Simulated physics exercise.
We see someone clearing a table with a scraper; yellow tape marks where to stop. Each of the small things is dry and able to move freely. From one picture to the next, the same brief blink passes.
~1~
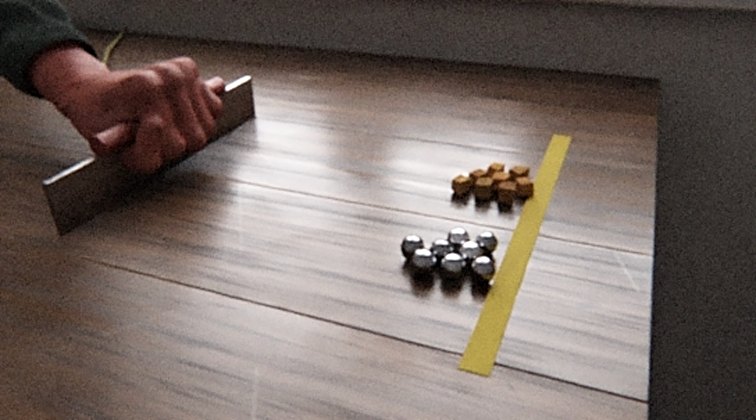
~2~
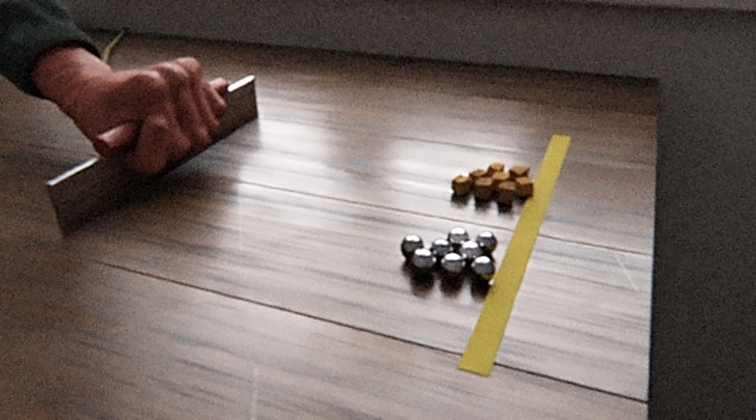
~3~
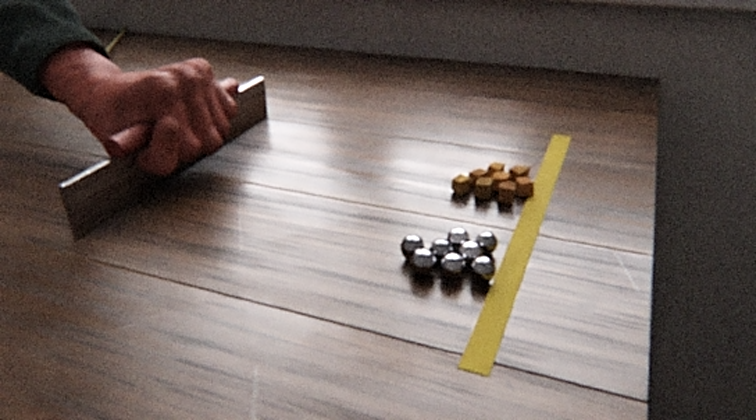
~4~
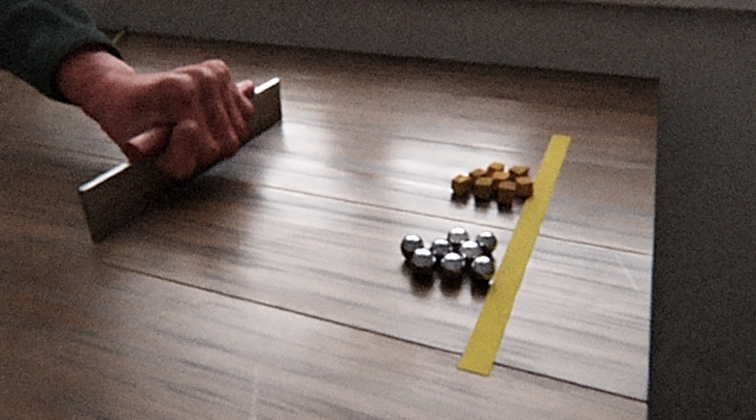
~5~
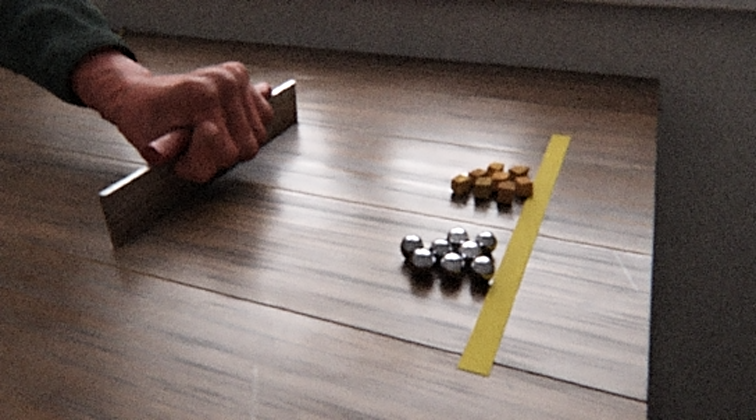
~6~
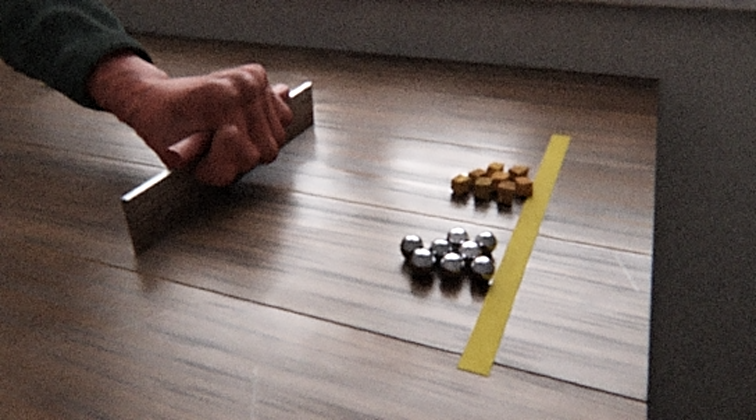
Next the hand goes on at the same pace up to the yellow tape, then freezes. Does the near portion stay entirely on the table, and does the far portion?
Near portion - no; far portion - yes.
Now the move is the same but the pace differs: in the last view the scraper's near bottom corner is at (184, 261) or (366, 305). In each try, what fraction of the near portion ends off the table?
100 %, then 100 %.
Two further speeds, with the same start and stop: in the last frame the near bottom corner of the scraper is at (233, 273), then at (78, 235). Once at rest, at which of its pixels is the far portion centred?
First near (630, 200), then near (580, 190).
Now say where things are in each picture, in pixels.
Scraper at (73, 196), at rest; yellow tape at (560, 144), about a palm's width from the edge; edge at (654, 247); near portion at (441, 251), a few steel balls; far portion at (501, 182), a few croutons, in the first picture.
Scraper at (76, 197); far portion at (501, 182), in the second picture.
Scraper at (88, 199); near portion at (441, 251), in the third picture.
Scraper at (107, 203); far portion at (501, 182), in the fourth picture.
Scraper at (128, 207); near portion at (441, 251), in the fifth picture.
Scraper at (149, 212); yellow tape at (559, 143); edge at (654, 247); near portion at (441, 251); far portion at (501, 182), in the sixth picture.
Then, 0.41 s after the last picture, scraper still moving, near (384, 151); near portion all on the table, its front near (483, 269); far portion all on the table, its front near (524, 187).
Then, 0.84 s after the last picture, scraper stopped at the yellow tape; near portion all on the table, its front near (623, 269); far portion all on the table, its front near (607, 200).
Then, 1.12 s after the last picture, scraper stopped at the yellow tape; near portion all over the edge; far portion all on the table, its front near (608, 200).
At rest, scraper stopped at the yellow tape; near portion all over the edge; far portion all on the table, its front near (608, 200).
